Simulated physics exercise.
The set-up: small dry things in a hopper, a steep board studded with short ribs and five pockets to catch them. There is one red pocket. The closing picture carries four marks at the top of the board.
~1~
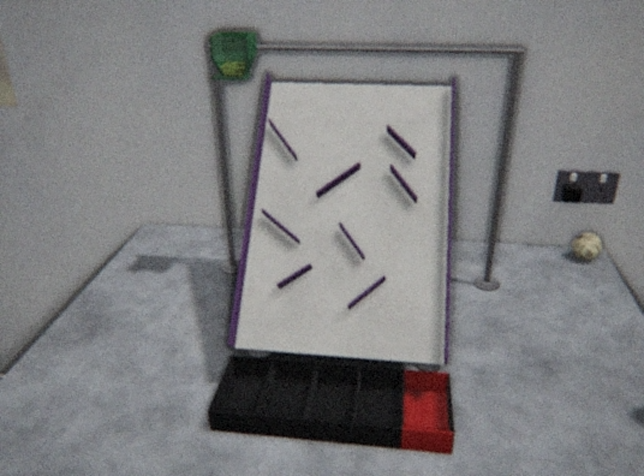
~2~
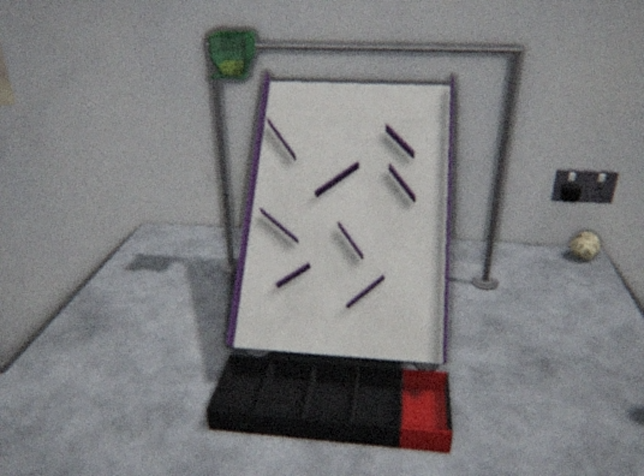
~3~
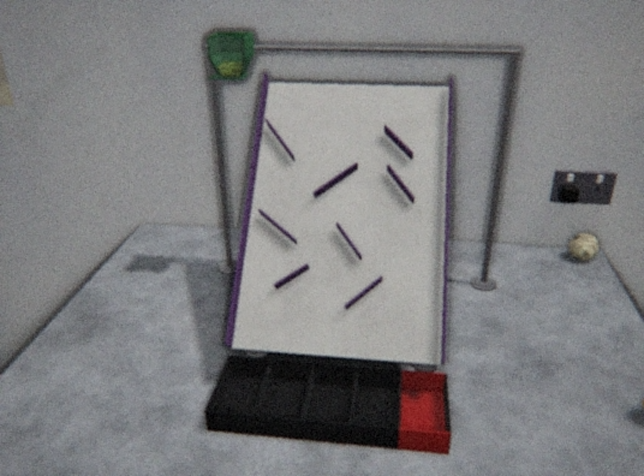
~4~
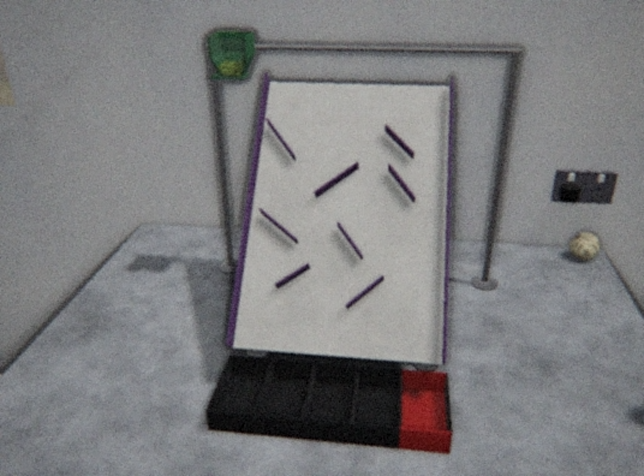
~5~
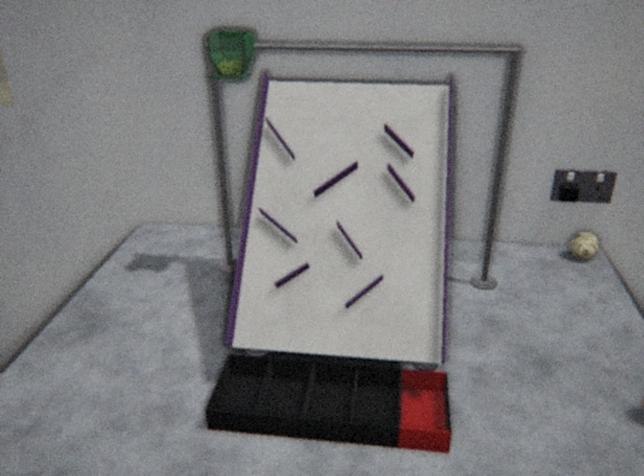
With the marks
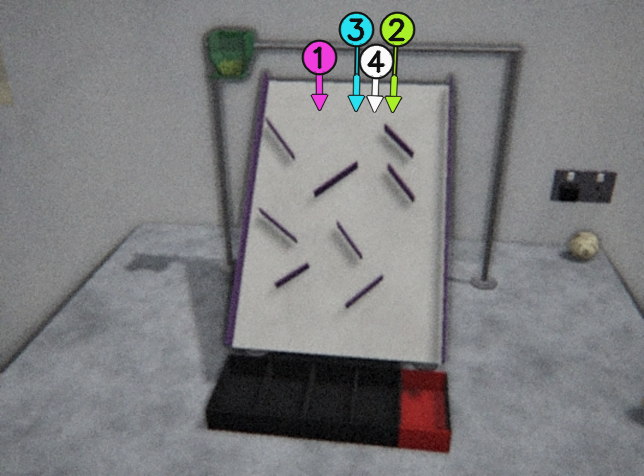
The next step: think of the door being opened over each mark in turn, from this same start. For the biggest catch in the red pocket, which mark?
2.
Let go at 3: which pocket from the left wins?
The third.
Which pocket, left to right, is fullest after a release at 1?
The third.
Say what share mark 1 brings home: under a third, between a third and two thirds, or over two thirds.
Under a third.
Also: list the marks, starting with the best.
The order is 2, 4, 3, 1.
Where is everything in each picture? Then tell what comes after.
In the first frame, hopper at (235, 68), dried peas, door shut.
In the second frame, ribs (267, 118) to (294, 154), (386, 124) to (414, 152), (315, 192) to (358, 162).
In the third frame, ribs (388, 164) to (414, 198), (259, 209) to (295, 240), (337, 223) to (361, 256).
In the fourth frame, ribs (275, 285) to (309, 264), (346, 306) to (383, 276).
In the fifth frame, red pocket at (424, 439), number 5 of 5 from the left.
On the marked copy, mark 1 meets the board at (319, 104); mark 2 meets the board at (392, 106); mark 3 meets the board at (356, 105); mark 4 meets the board at (374, 105).
With 1, none in the red pocket, nearly all in other pockets, a stray few outside the box.
With 2, most in the red pocket, about a quarter in other pockets.
With 3, a small part in the red pocket, most in other pockets, a stray few outside the box.
With 4, about a third in the red pocket, about two thirds in other pockets, a stray few outside the box.
